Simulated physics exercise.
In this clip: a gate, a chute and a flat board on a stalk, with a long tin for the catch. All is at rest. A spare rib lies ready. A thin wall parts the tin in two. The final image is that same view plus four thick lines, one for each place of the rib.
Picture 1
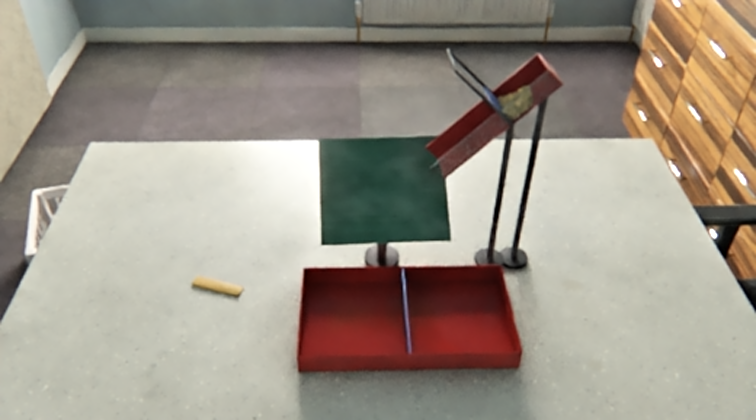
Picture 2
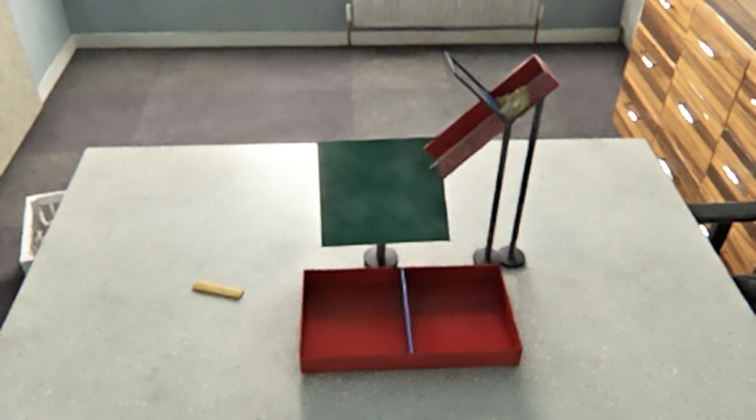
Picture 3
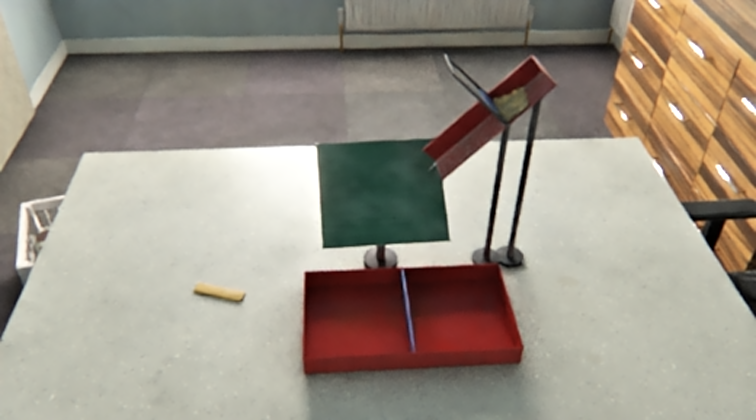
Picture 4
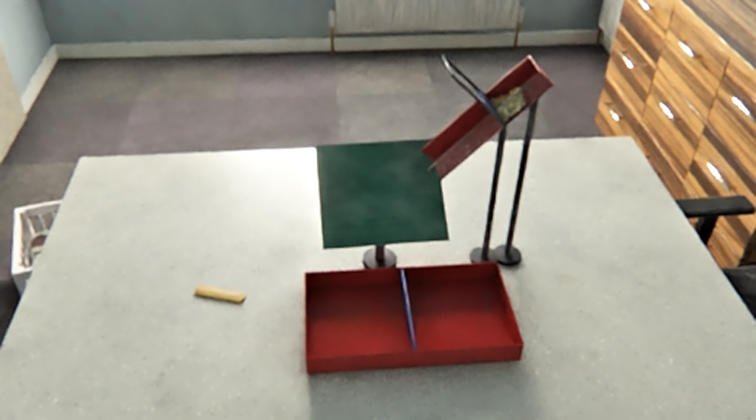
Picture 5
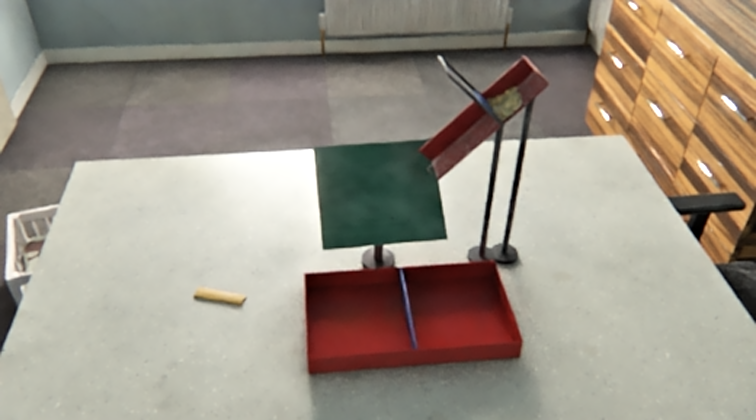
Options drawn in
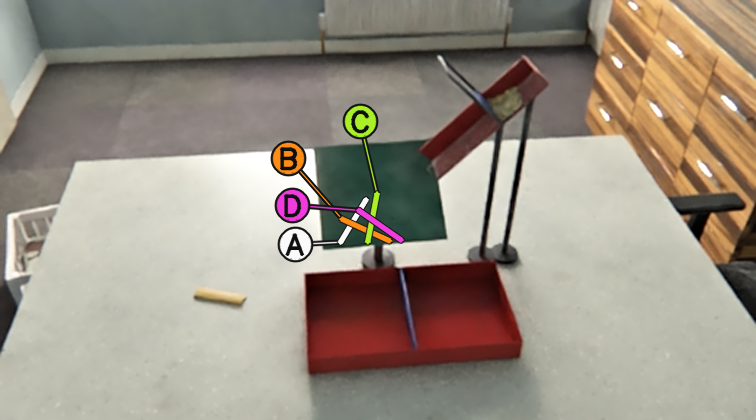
The footage shows a raised red chute holding a small pale load behind a gate, beside a tilted dark green board and a divided red tray on a grey table; the objects stay still while the view shifts slightly.
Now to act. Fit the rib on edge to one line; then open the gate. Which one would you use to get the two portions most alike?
The best line is B.
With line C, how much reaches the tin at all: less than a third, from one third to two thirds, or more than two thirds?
More than two thirds.
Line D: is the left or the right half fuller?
More lands on the right.
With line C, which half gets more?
More lands on the left.
On the marked copy, line A from (366, 199) to (340, 242); line B from (341, 219) to (389, 240); line C from (377, 193) to (367, 241); line D from (358, 210) to (401, 240).
Choosing A, of what is caught, nearly all in the left half, a small part in the right.
Choosing B, of what is caught, about half in the left half, about half in the right.
Choosing C, of what is caught, nearly all in the left half, a small part in the right.
Choosing D, of what is caught, a small part in the left half, most in the right.
